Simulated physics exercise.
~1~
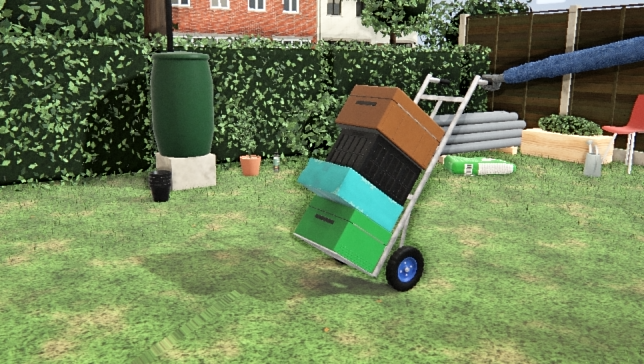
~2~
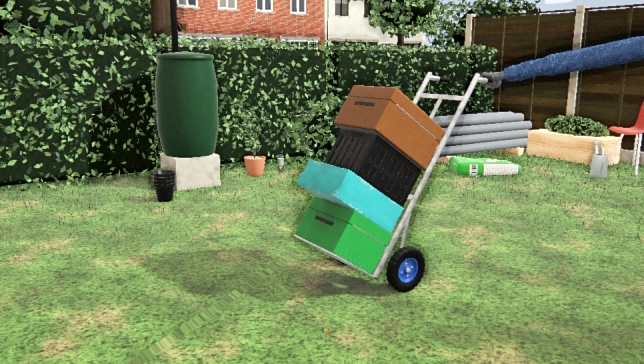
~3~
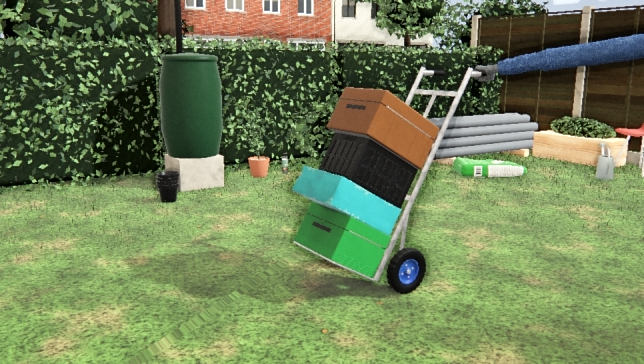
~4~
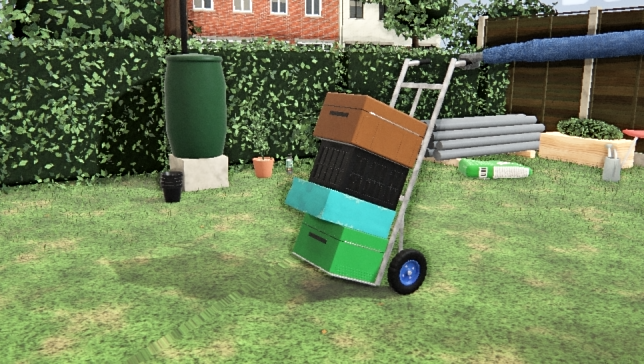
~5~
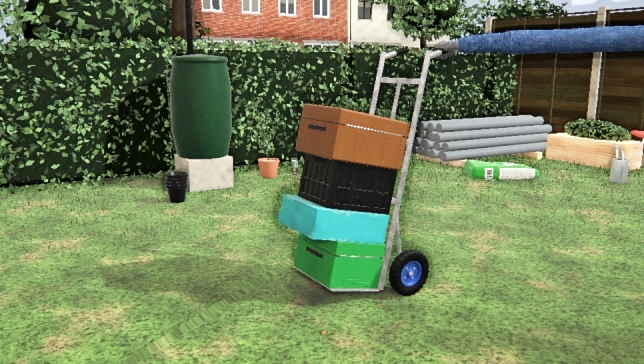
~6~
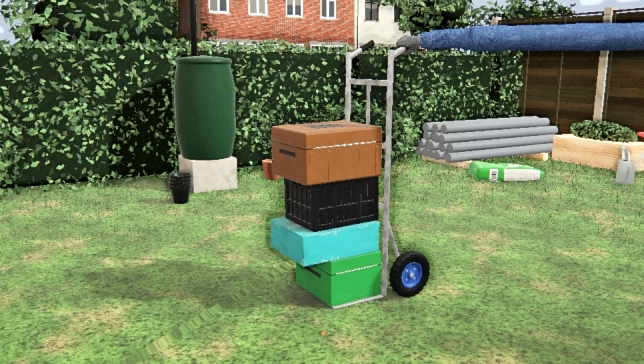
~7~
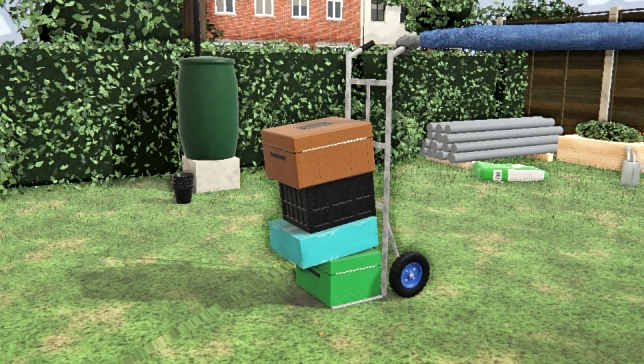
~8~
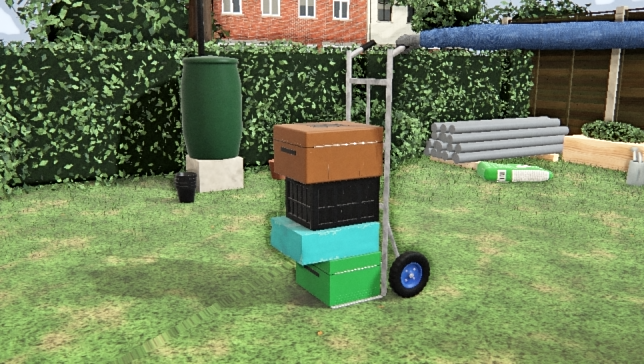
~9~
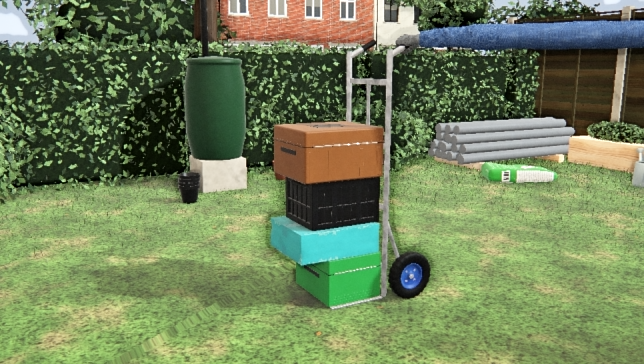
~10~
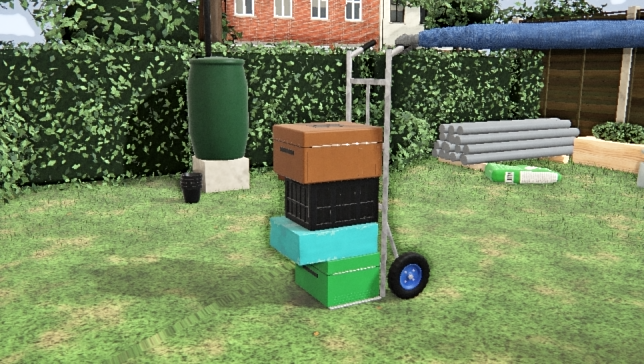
A loaded hand truck swings upright, its upper boxes rock briefly, and all four stay stacked.
